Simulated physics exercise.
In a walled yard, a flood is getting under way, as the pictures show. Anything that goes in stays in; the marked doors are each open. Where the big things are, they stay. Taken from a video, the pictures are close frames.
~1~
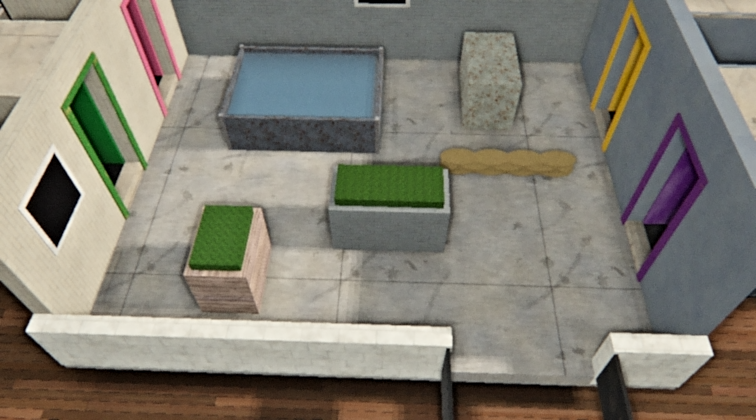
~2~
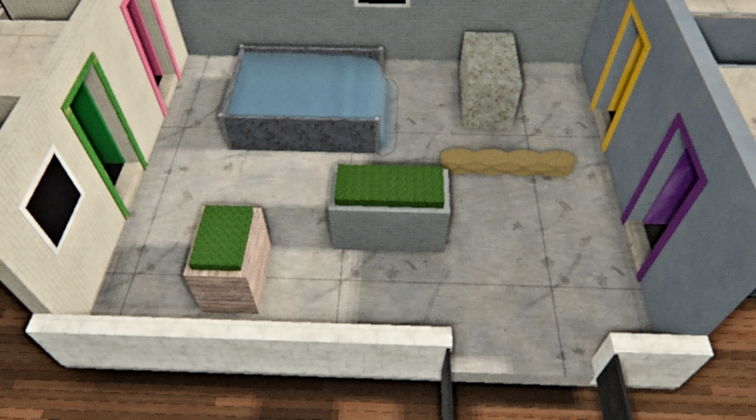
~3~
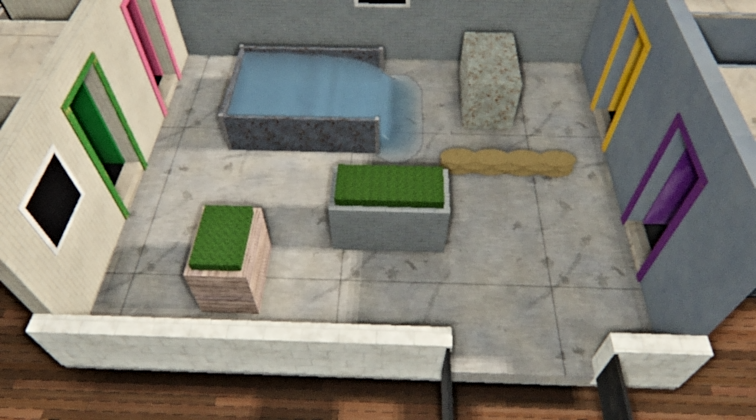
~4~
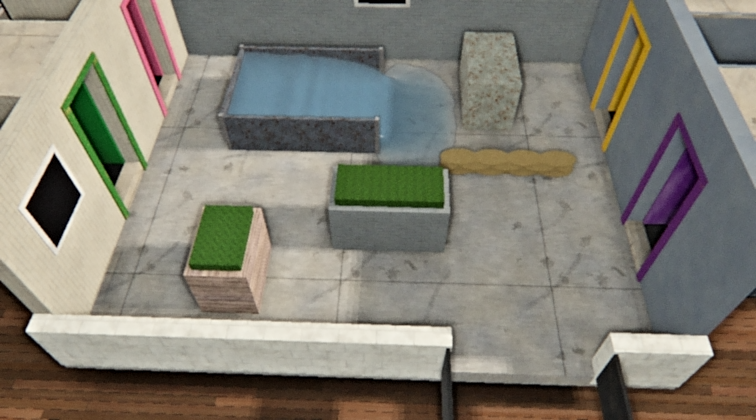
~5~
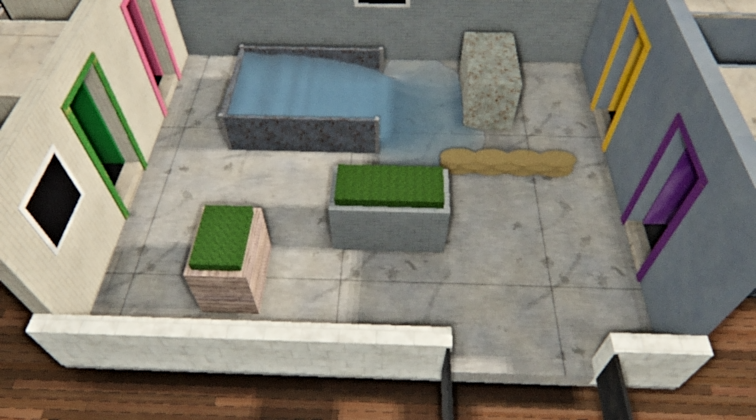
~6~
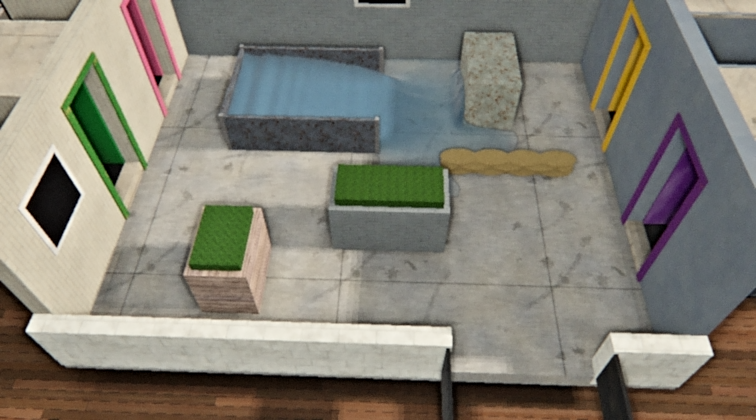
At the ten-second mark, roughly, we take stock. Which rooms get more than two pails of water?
Result: The purple door sees no more than two buckets come in. The yellow door sees more than two buckets come in. The pink door sees no more than two buckets come in. The green door sees no more than two buckets come in.
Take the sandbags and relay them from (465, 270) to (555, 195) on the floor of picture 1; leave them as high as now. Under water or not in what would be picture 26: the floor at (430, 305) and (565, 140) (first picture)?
The first point is soaked and the second is soaked.
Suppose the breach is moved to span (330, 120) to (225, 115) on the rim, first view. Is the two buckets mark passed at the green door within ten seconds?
The green one falls short.
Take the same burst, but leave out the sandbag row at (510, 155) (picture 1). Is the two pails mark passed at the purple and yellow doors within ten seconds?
I'd say the purple door crosses the mark and the yellow door crosses the mark.
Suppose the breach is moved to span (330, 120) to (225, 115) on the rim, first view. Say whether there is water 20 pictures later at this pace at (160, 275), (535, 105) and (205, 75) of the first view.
Submerged, unwetted, unwetted.
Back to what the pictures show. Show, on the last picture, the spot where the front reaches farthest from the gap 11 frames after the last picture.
Somewhere around (624, 256).
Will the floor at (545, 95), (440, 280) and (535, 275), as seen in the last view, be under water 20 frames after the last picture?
In that order the points end up soaked, high and dry and soaked.
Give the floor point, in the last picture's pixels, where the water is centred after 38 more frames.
It is near (409, 141).
A moment on, water covers 20 % of the floor; the purple door not reached, the yellow door wet at the sill, nothing in, the pink door not reached, the green door not reached.
Next, water covers 35 % of the floor; the purple door wet at the sill, nothing in, the yellow door over two buckets in, the pink door not reached, the green door not reached.
Then, water covers 50 % of the floor; the purple door wet at the sill, nothing in, the yellow door far over two buckets in, the pink door not reached, the green door not reached.
Later, water covers 70 % of the floor; the purple door wet at the sill, nothing in, the yellow door far over two buckets in, the pink door wet at the sill, nothing in, the green door wet at the sill, nothing in.
In the end, water covers 90 % of the floor; the purple door wet at the sill, nothing in, the yellow door far over two buckets in, the pink door wet at the sill, nothing in, the green door wet at the sill, nothing in.
